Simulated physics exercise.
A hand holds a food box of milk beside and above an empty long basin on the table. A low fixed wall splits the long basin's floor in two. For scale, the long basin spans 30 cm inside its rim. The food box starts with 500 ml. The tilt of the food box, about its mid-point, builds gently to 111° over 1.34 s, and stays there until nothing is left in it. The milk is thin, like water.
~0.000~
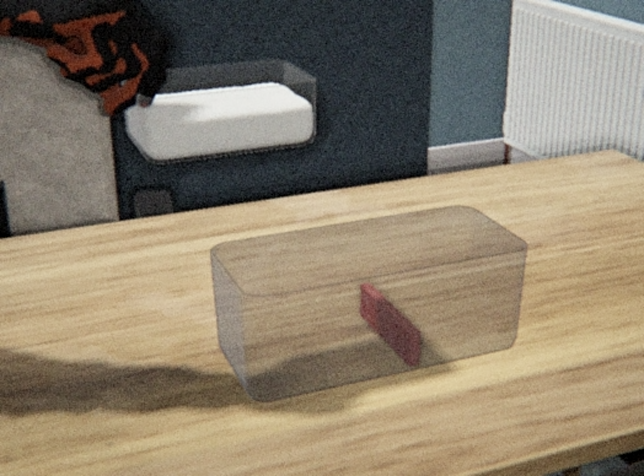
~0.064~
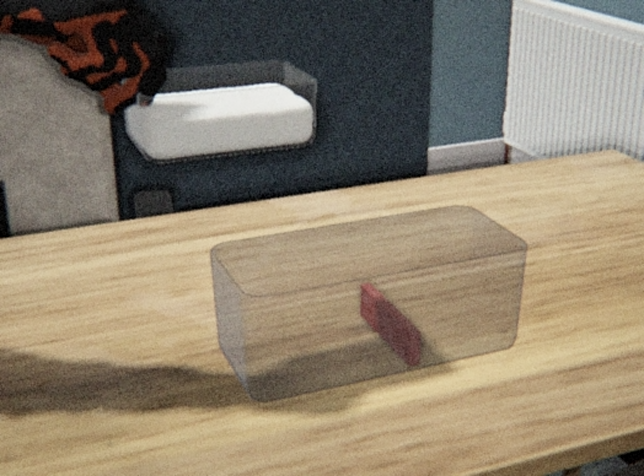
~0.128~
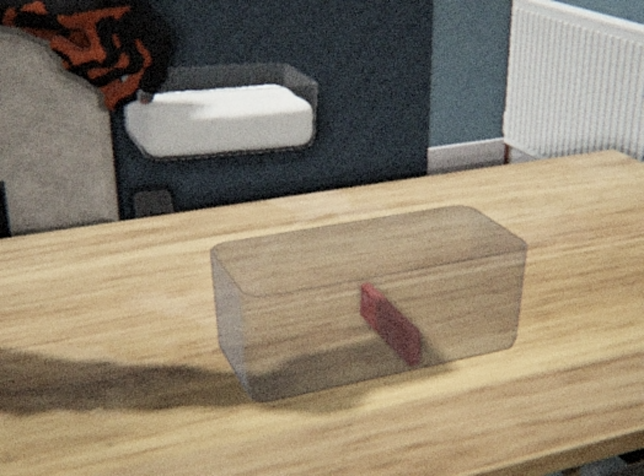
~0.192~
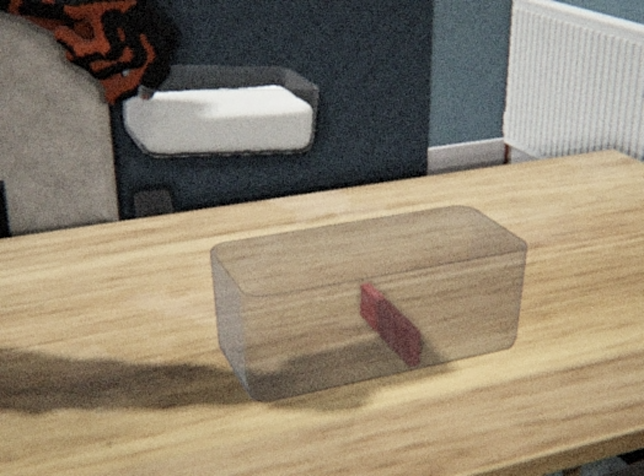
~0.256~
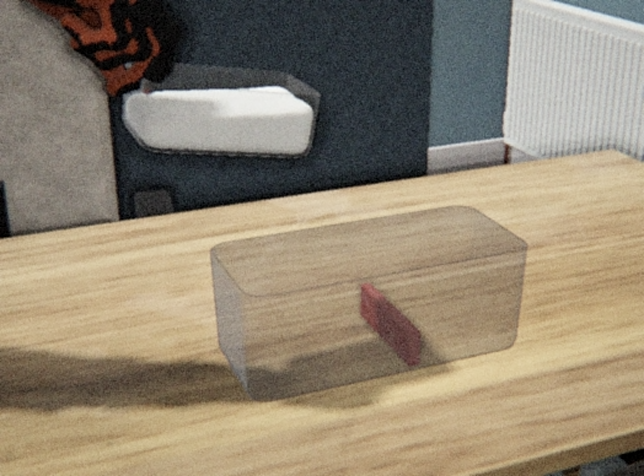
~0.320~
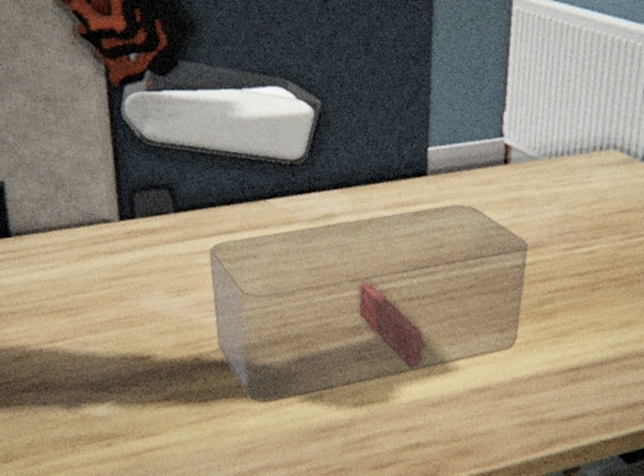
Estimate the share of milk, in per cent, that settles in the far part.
The far part has some 6 per cent.
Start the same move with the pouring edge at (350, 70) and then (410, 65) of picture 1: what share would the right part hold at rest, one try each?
First 60, then 80 per cent.
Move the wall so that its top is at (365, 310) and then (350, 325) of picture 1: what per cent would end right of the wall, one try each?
In turn about 45 and 60 per cent.
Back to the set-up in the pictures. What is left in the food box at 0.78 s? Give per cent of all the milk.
About 32 per cent.
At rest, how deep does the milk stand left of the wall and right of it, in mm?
Left about 22 mm, right about 2 mm.
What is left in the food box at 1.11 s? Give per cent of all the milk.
Near 5 in a hundred.
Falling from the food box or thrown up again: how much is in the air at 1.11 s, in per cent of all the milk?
About 7 per cent.
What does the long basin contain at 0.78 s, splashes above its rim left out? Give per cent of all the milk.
About 30 per cent.
By 0.78 s the tilt is 69° and 31 per cent is still to pour, 30 is left of the wall and 0 right of it.
By 1.11 s the tilt is 103° and 5 per cent is still to pour, 81 is left of the wall and 5 right of it.
By 1.46 s the tilt is 111° and 0 per cent is still to pour, 92 is left of the wall and 6 right of it.
By 1.84 s the tilt is 111° and 0 per cent is still to pour, 92 is left of the wall and 6 right of it.
At rest 92 per cent lies left of the wall, 6 right of it and 3 outside.
